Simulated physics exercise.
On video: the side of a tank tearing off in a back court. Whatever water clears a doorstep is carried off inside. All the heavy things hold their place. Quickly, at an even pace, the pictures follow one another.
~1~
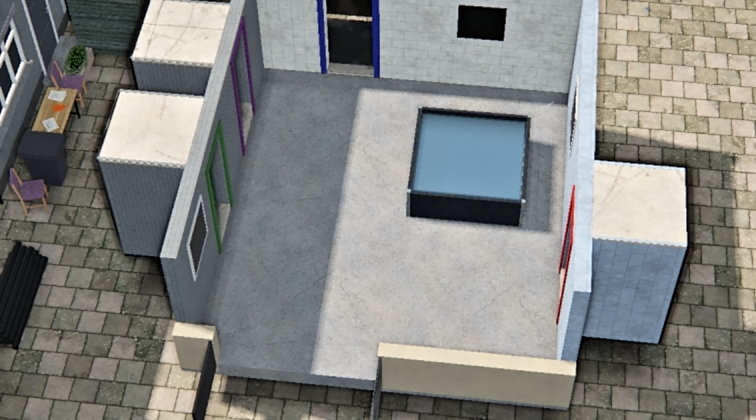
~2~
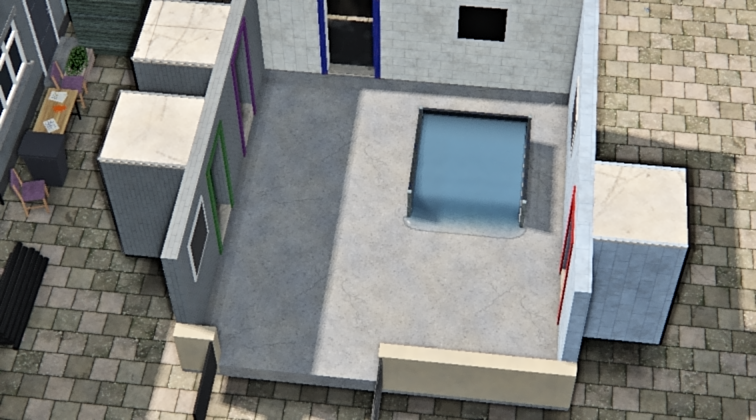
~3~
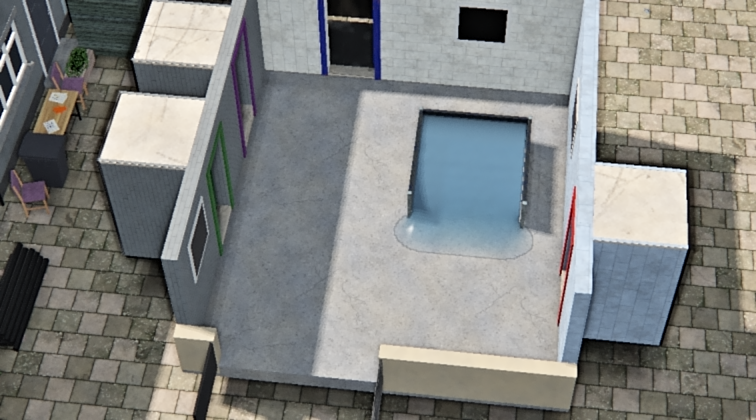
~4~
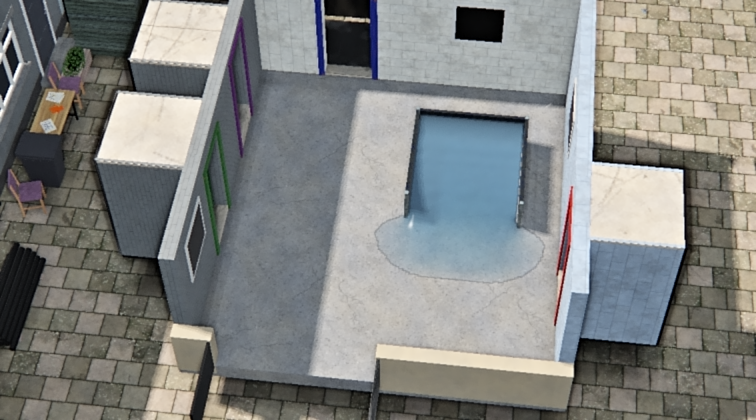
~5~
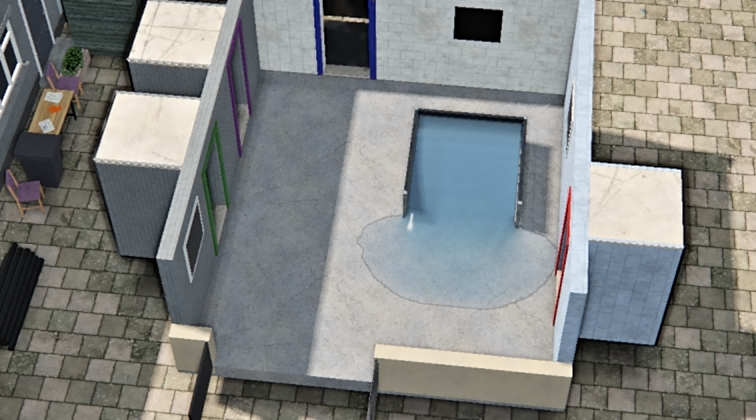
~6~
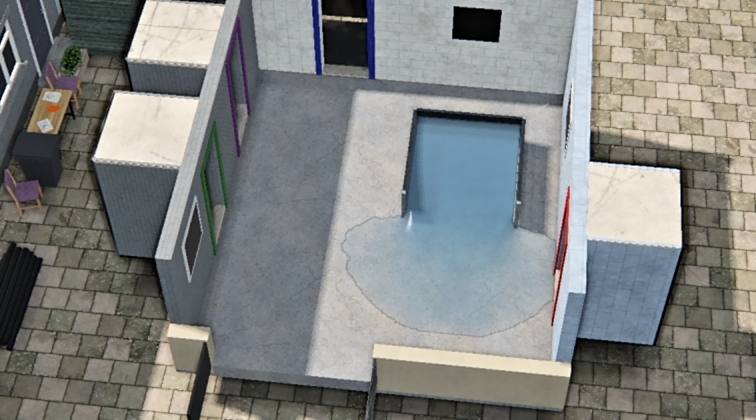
An open tank in a walled back court losing its near side, water pouring out and spreading across the grey floor.
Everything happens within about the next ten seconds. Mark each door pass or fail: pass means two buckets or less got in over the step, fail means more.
Green door - pass, blue door - pass, purple door - pass, red door - pass.
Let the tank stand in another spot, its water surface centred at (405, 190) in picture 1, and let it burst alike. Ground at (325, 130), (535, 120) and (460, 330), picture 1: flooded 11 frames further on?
First spot bare, second bare, third swamped.
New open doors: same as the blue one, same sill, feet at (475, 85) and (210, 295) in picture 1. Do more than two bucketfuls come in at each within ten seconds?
In order: Stays within it, tops the limit.
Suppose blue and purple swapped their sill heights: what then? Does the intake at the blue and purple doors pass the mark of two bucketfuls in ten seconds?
The blue one falls short, the purple one falls short.
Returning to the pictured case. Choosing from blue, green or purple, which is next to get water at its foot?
It's the green door.
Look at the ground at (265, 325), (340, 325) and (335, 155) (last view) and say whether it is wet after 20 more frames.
Result, in that order: Wetted / wetted / not wetted.
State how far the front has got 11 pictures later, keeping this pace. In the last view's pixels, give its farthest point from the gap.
Near (269, 358).
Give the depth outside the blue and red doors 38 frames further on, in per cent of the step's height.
The first sits near 0 in a hundred and the second near 50 in a hundred.
A moment on, water covers 35 % of the floor; the green door not reached, the blue door not reached, the purple door not reached, the red door wet at the sill, nothing in.
Next, water covers 40 % of the floor; the green door not reached, the blue door not reached, the purple door not reached, the red door wet at the sill, nothing in.
Then, water covers 40 % of the floor; the green door not reached, the blue door not reached, the purple door not reached, the red door under two buckets in.
Later, water covers 65 % of the floor; the green door wet at the sill, nothing in, the blue door not reached, the purple door not reached, the red door under two buckets in.
In the end, water covers 95 % of the floor; the green door wet at the sill, nothing in, the blue door wet at the sill, nothing in, the purple door wet at the sill, nothing in, the red door under two buckets in.
